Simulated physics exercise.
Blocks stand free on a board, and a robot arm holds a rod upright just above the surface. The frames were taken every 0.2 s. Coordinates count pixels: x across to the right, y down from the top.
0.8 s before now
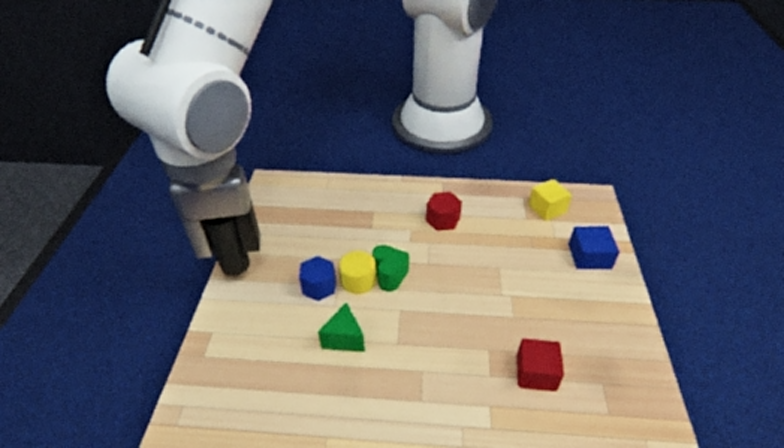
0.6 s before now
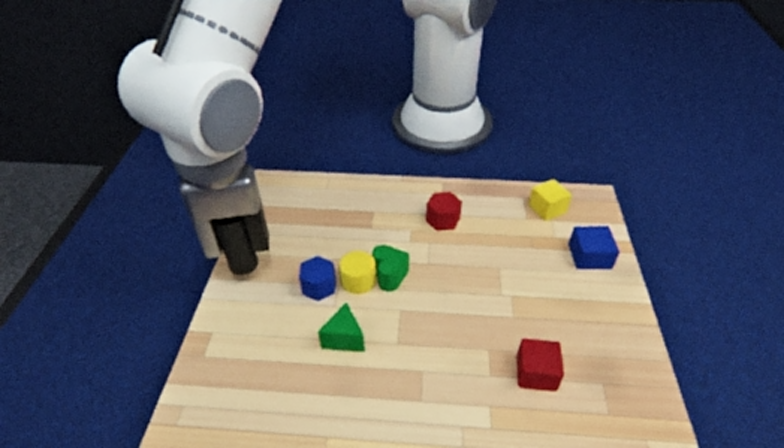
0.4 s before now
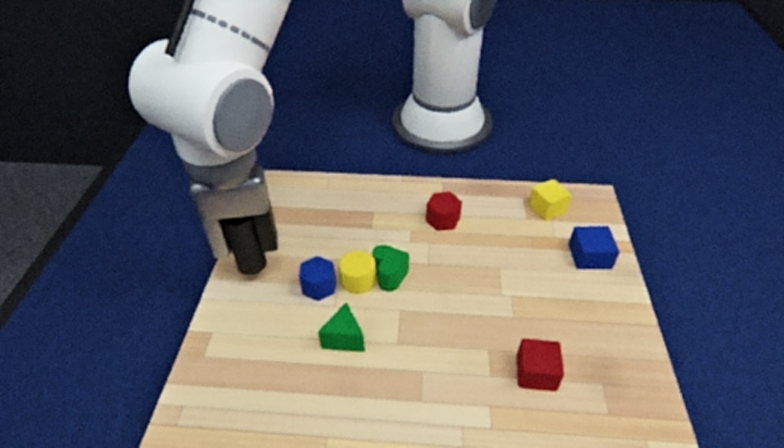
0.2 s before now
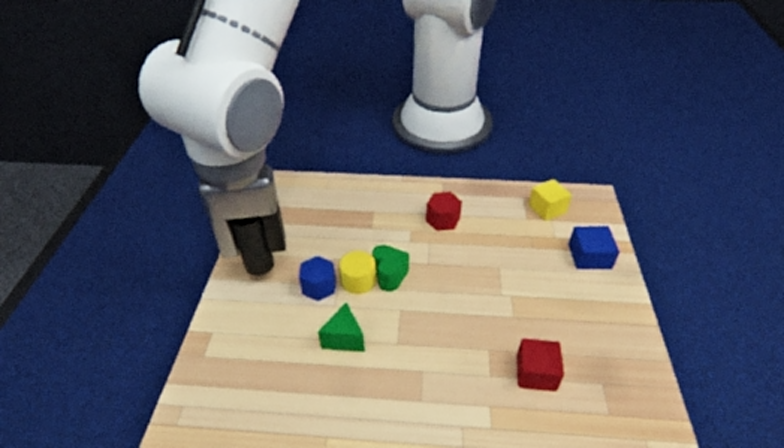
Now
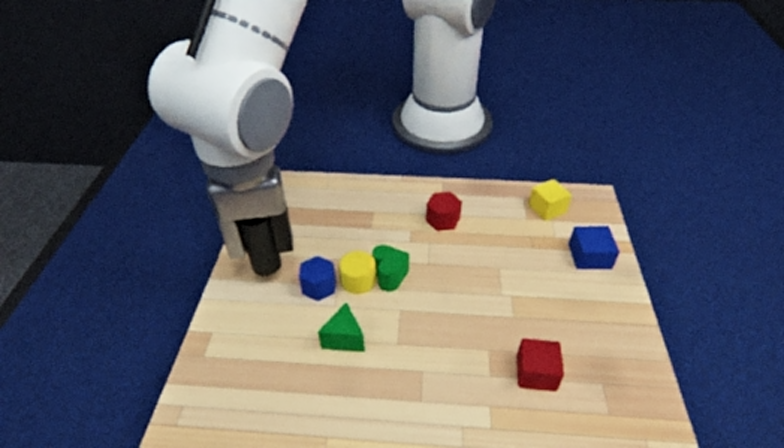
Robot arm holding a dark rod upright, moving it slowly right across a wooden board, closer to a still blue block.
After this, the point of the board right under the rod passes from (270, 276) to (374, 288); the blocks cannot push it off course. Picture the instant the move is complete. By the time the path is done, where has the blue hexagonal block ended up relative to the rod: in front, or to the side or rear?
The rod has moved past the blue hexagonal block by the time the path ends.
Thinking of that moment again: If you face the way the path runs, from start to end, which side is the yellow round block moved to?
The answer is right: Facing from the path's start to its end, that's where the yellow round block shifts.
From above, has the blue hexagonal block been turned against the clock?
I expect not.
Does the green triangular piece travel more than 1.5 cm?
Short answer: No.
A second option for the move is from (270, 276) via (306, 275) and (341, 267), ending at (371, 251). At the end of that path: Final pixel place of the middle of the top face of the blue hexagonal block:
The centre of its top face lies at (335, 277).
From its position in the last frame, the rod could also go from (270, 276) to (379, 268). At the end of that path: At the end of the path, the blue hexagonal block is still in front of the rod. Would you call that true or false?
That claim is false.
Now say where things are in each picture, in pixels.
In the first frame, rod's lower end (235, 265); blue hexagonal block (316, 269); green triangular piece (342, 322); yellow round block (357, 263); green heart (389, 258).
In the second frame, rod (244, 265); blocks still.
In the third frame, rod (252, 265); blocks still.
In the fourth frame, rod (260, 265); blocks still.
In the fifth frame, rod (267, 265); blue hexagonal block (316, 269); green triangular piece (342, 322); yellow round block (357, 263); green heart (389, 258).
The first path, step by step. One third of the way, rod (302, 269); blue hexagonal block (328, 274), turned 15° clockwise; yellow round block (364, 265); green heart (394, 256).
Two thirds of the way, rod (338, 273); blue hexagonal block (347, 290), turned 65° clockwise; green triangular piece (342, 327); yellow round block (381, 276); green heart (401, 254), turned 20° anticlockwise.
At the end, rod (374, 277); blue hexagonal block (355, 294), turned 100° clockwise; green triangular piece (341, 329); yellow round block (402, 283); green heart (403, 253), turned 30° anticlockwise.
